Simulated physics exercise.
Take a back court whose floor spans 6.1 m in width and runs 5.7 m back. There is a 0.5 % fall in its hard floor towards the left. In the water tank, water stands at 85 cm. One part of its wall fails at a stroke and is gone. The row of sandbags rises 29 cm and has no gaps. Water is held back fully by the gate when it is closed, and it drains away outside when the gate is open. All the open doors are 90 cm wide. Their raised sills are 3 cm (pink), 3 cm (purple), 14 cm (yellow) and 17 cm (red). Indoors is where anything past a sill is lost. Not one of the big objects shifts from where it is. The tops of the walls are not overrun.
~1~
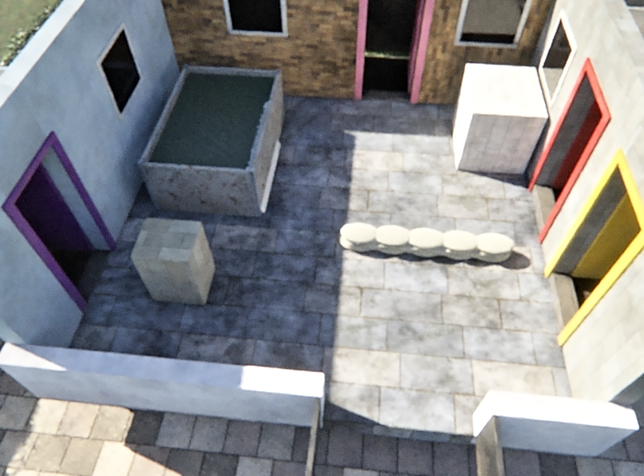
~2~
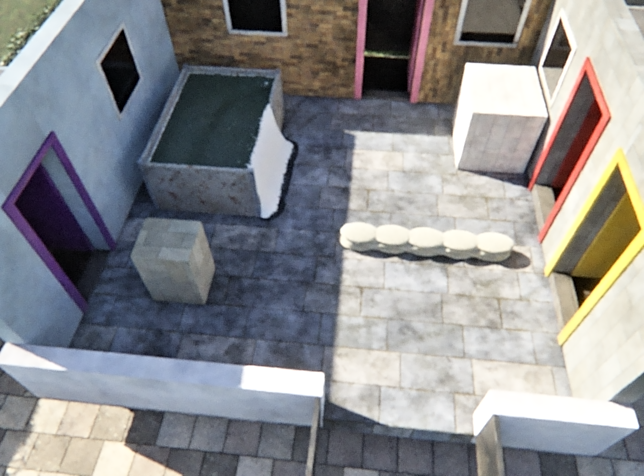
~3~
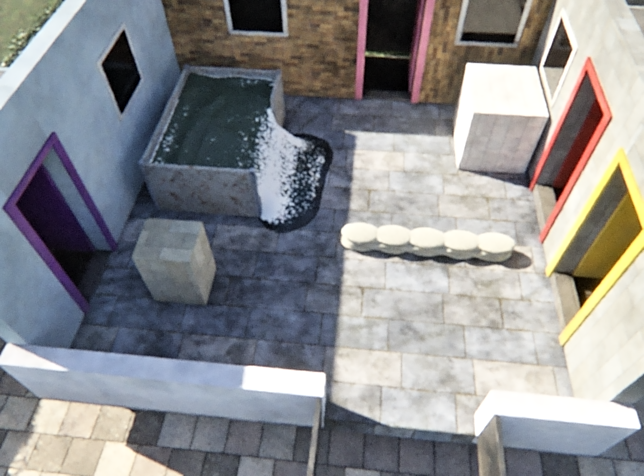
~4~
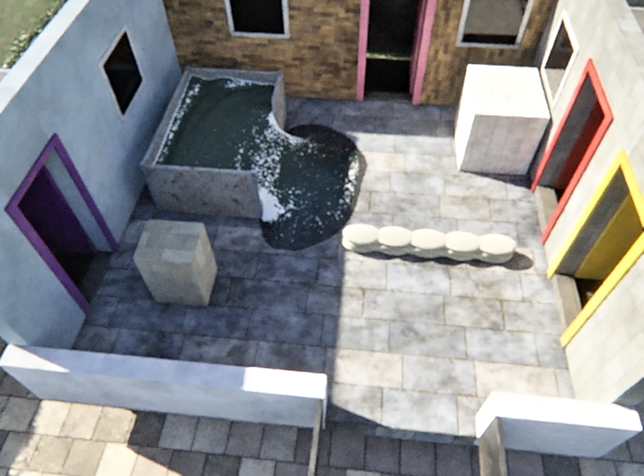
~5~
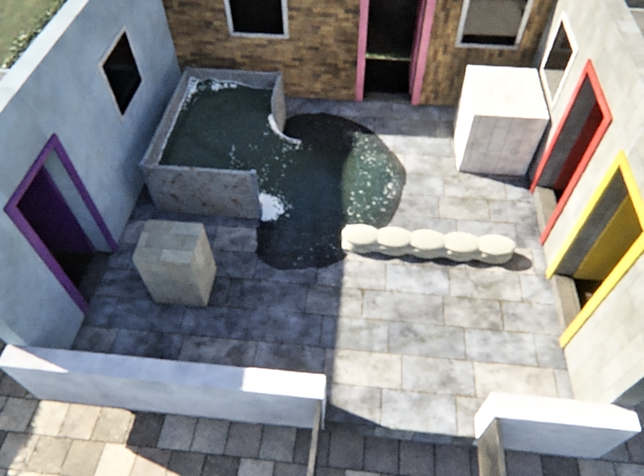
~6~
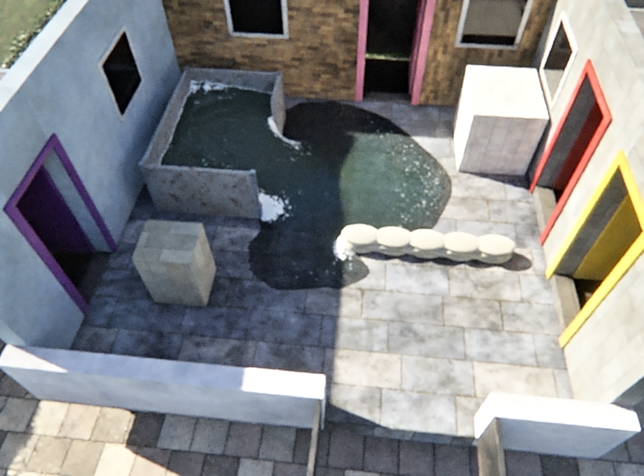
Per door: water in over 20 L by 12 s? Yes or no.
Pink door yes, purple door yes, yellow door no, red door yes.
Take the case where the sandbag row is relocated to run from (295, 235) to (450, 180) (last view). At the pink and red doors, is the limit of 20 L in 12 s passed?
So the pink door comes out too high while the red door comes out low enough.
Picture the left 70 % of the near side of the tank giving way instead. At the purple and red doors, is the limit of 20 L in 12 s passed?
Result: Purple limit passed, red limit not passed.
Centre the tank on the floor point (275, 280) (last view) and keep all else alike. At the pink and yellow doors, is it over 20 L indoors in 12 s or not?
For the pink door, the amount is acceptable; for the yellow door, the amount is too high.
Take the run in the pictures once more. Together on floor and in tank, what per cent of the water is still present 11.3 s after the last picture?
Roughly 64 percent.
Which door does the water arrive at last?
It is the purple one.
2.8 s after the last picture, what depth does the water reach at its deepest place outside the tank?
Peak depth: Approx. 28 cm.
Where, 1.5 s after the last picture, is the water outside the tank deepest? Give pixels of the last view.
That would be near pixel (526, 208).
Then, 0.7 s after the last picture water covers 45 % of the floor and is deepest (38 cm) near (451, 162); pink door 6 cm at the sill, 5 L in, purple door not reached, yellow door not reached, red door 34 cm at the sill, 29 L in.
Then, 1.5 s after the last picture water covers 60 % of the floor and is deepest (43 cm) near (526, 208); pink door 7 cm at the sill, 15 L in, purple door not reached, yellow door 6 cm at the sill, 0 L in, red door 43 cm at the sill, 182 L in.
Then, 2.8 s after the last picture water covers 65 % of the floor and is deepest (28 cm) near (494, 243); pink door 8 cm at the sill, 34 L in, purple door not reached, yellow door 9 cm at the sill, 0 L in, red door 26 cm at the sill, 334 L in.
Then, 6.3 s after the last picture water covers 85 % of the floor and is deepest (17 cm) near (186, 93); pink door 8 cm at the sill, 124 L in, purple door 2 cm at the sill, 0 L in, yellow door 5 cm at the sill, 0 L in, red door 11 cm at the sill, 360 L in.
Then, 11.3 s after the last picture water covers 95 % of the floor and is deepest (12 cm) near (99, 286); pink door 5 cm at the sill, 178 L in, purple door 9 cm at the sill, 86 L in, yellow door 2 cm at the sill, 0 L in, red door 4 cm at the sill, 360 L in.
